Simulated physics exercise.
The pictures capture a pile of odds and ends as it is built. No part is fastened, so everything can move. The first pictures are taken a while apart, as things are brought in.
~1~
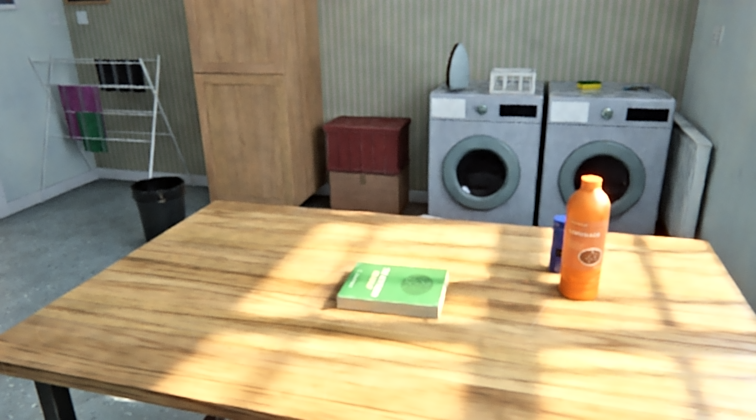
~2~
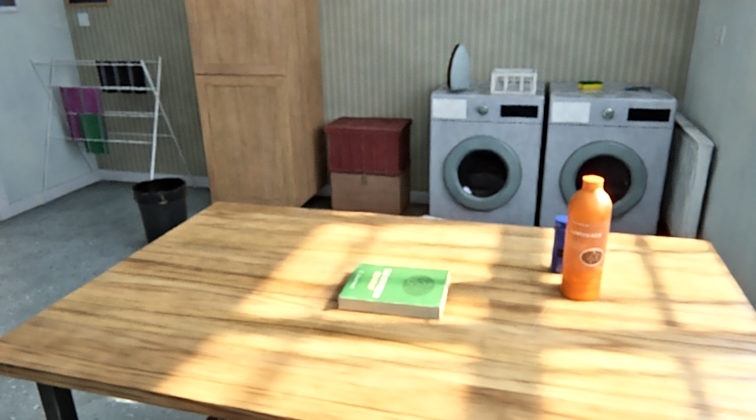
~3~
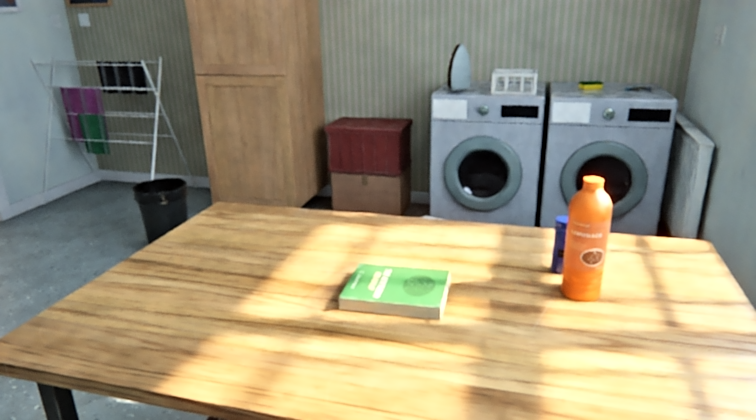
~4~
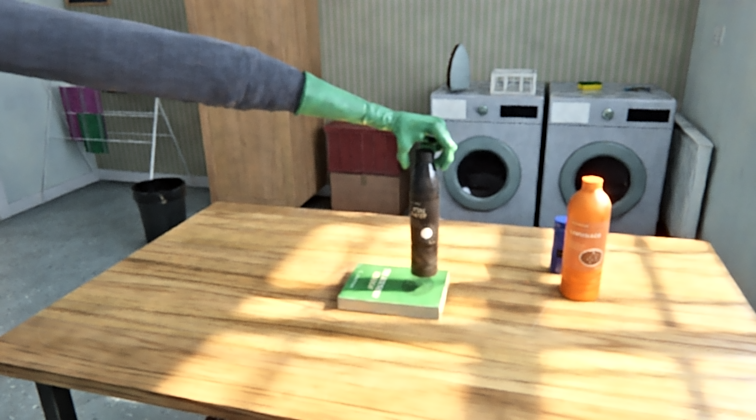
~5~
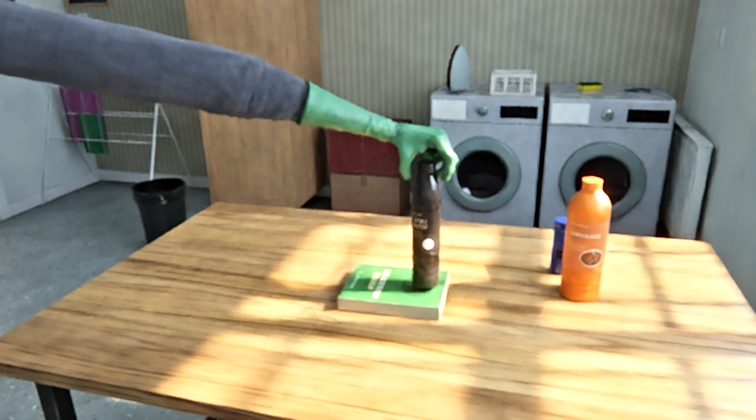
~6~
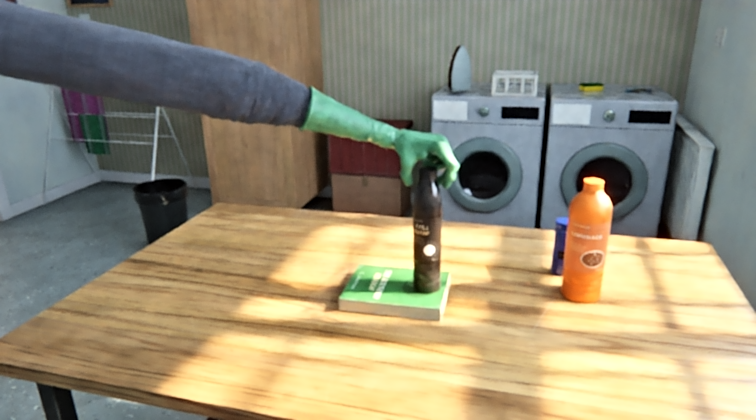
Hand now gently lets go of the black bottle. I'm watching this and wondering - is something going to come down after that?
I expect the stack will stand.
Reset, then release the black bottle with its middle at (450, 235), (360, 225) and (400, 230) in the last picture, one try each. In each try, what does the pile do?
Topples over, stays standing, stays standing.
Then, 0.20 s after the last picture, nothing has stirred.
Then, 0.60 s after the last picture, black bottle resting near (427, 231).
At rest, all 4 in place. Seen from the same camera at the end, black bottle near (427, 231). The pile keeps its balance.
